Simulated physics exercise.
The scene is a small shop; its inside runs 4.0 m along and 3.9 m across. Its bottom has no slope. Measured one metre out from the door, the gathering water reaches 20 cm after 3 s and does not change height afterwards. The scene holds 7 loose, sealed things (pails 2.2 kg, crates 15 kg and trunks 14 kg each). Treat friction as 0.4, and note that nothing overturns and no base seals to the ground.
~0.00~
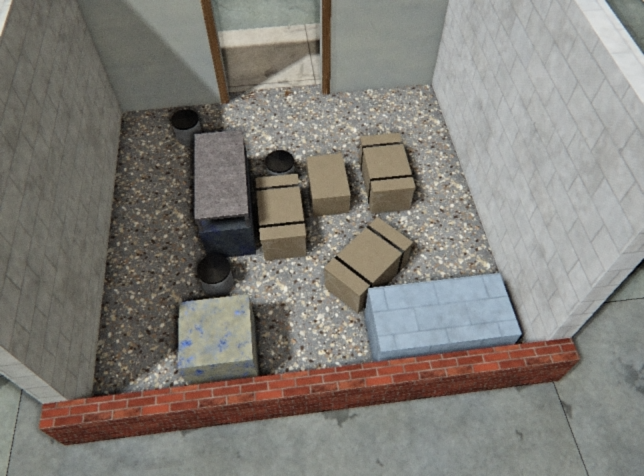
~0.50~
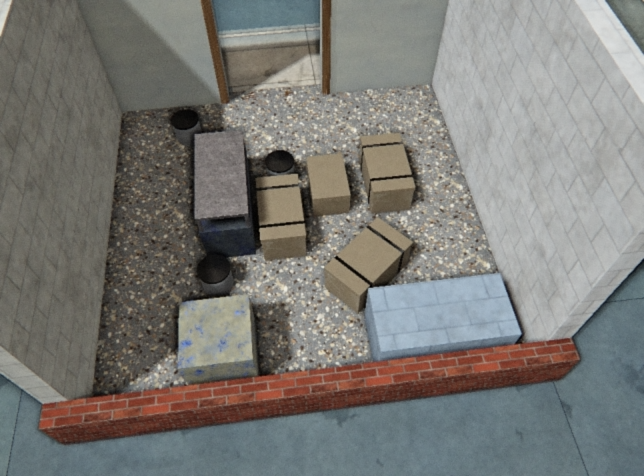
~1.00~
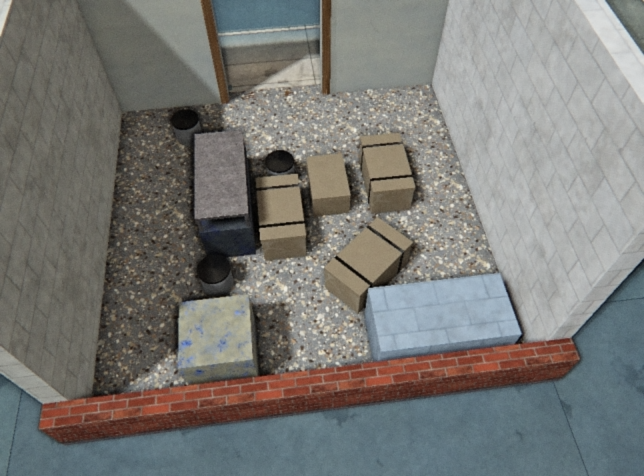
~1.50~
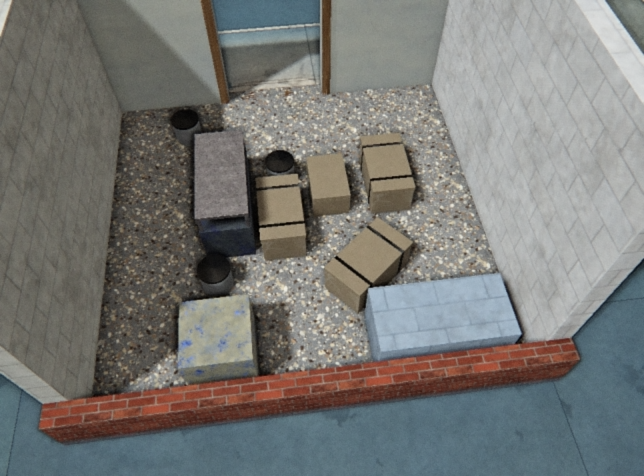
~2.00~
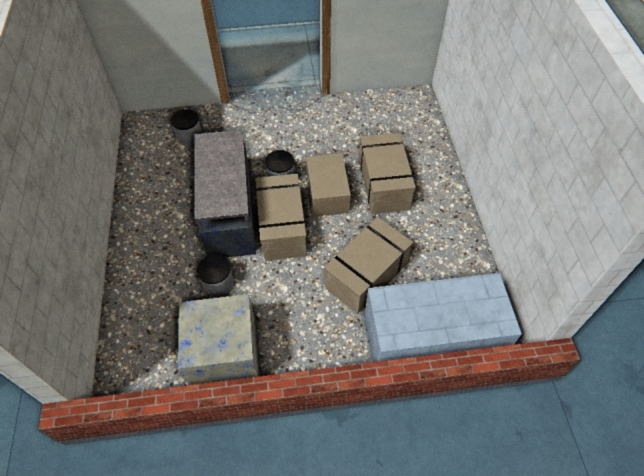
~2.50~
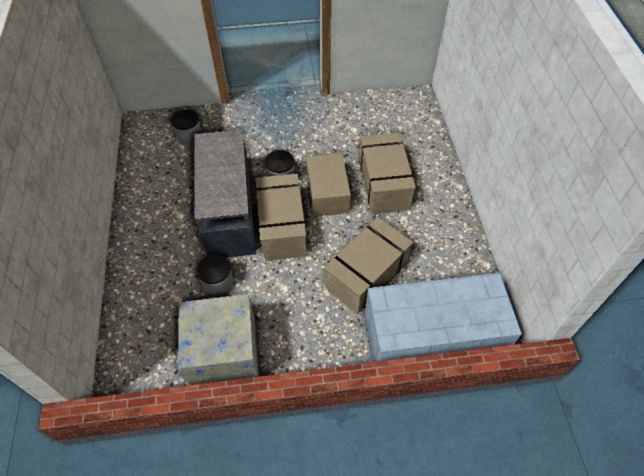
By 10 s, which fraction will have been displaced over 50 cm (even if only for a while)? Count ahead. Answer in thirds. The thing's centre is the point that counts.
Two thirds or more.
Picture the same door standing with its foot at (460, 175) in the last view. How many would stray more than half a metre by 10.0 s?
Count: 7.
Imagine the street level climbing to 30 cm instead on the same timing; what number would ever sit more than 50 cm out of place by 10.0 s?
Then 6 of them.
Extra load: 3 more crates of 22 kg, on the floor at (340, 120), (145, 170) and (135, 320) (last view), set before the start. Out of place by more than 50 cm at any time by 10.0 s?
So the first ends up below the threshold, the second below the threshold, the third below the threshold.
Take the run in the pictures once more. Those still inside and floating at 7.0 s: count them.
It comes to 5 of them.
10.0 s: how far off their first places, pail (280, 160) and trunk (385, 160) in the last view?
They've ended up 150 cm and 80 cm away, in that order.
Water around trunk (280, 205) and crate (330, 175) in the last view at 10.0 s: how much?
10 and 11 cm.
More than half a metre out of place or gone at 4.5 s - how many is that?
The number comes to 1.
After 3.5 s 0 of 7 are over 50 cm from their spots; 1 afloat.
After 4.5 s 1 of 7 are over 50 cm from their spots; 1 afloat.
After 7.0 s 4 of 7 are over 50 cm from their spots; 5 afloat.
After 10.0 s 5 of 7 are over 50 cm from their spots, and 5 have been at some point; 7 afloat.
